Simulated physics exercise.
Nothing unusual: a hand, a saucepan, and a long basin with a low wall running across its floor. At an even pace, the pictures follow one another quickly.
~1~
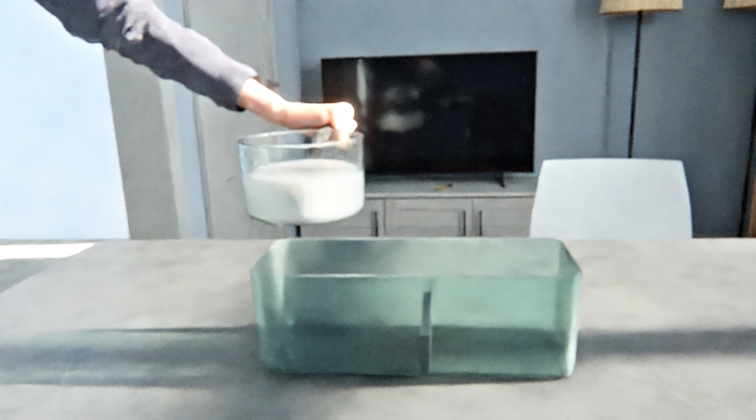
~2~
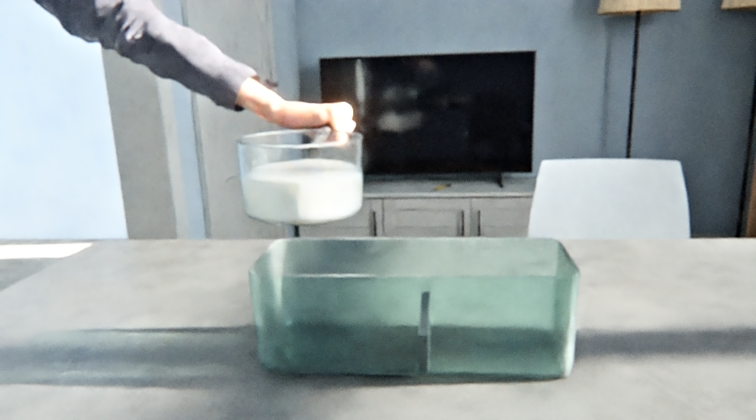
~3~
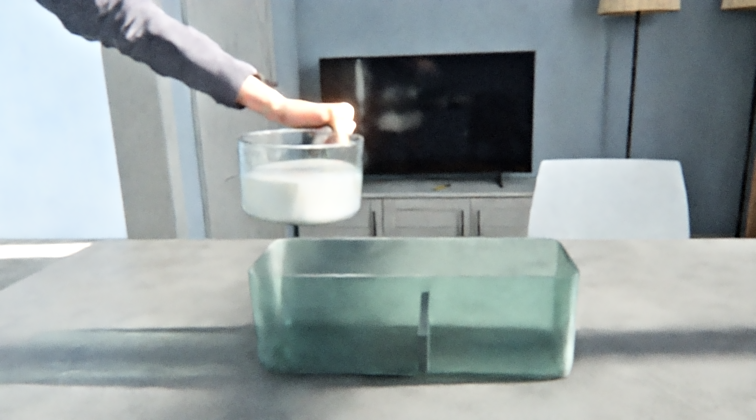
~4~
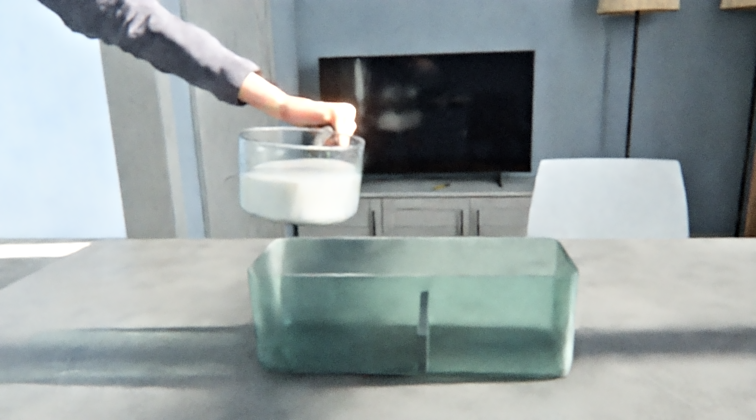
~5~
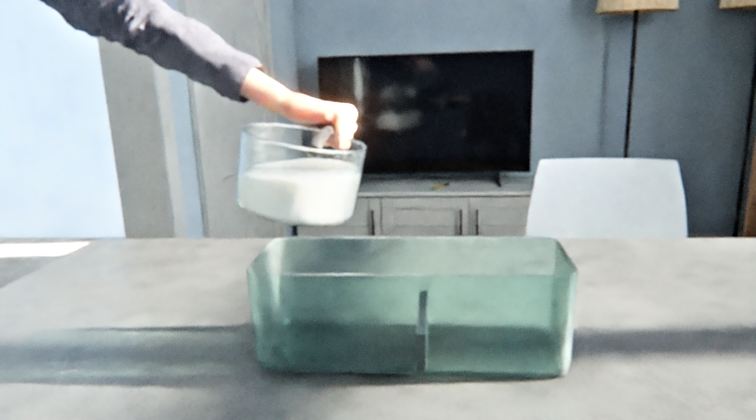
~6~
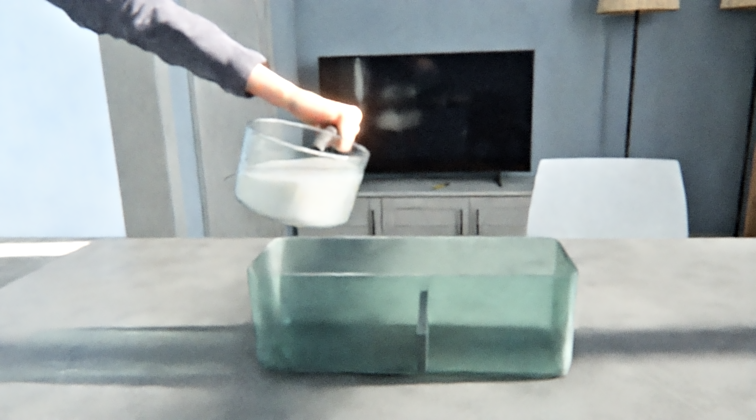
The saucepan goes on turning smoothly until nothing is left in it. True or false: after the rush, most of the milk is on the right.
False, it is on the left.
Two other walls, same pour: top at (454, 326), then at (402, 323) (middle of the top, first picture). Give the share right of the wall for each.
My guess is some 5 percent the first time and some 70 percent the second.
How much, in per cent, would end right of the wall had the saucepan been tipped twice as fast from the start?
Roughly 10 in a hundred.
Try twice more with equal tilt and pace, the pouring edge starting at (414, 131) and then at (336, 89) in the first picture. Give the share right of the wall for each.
You'd get around 95 per cent and then around 10 per cent.
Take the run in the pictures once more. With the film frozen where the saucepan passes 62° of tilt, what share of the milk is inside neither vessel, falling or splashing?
I'd put it near 15 per cent.
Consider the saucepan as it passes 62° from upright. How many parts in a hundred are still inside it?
Roughly 75 percent remains at that point.
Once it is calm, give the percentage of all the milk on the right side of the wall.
About 25 per cent.
A moment on, the tilt is 62° and 77 per cent is still to pour, 6 is left of the wall and 0 right of it.
Next, the tilt is 88° and 26 per cent is still to pour, 38 is left of the wall and 26 right of it.
Then the tilt is 94° and 6 per cent is still to pour, 66 is left of the wall and 26 right of it.
Later the tilt is 94° and 1 per cent is still to pour, 72 is left of the wall and 27 right of it.
Finally, 73 per cent lies left of the wall, 27 right of it and 0 outside.
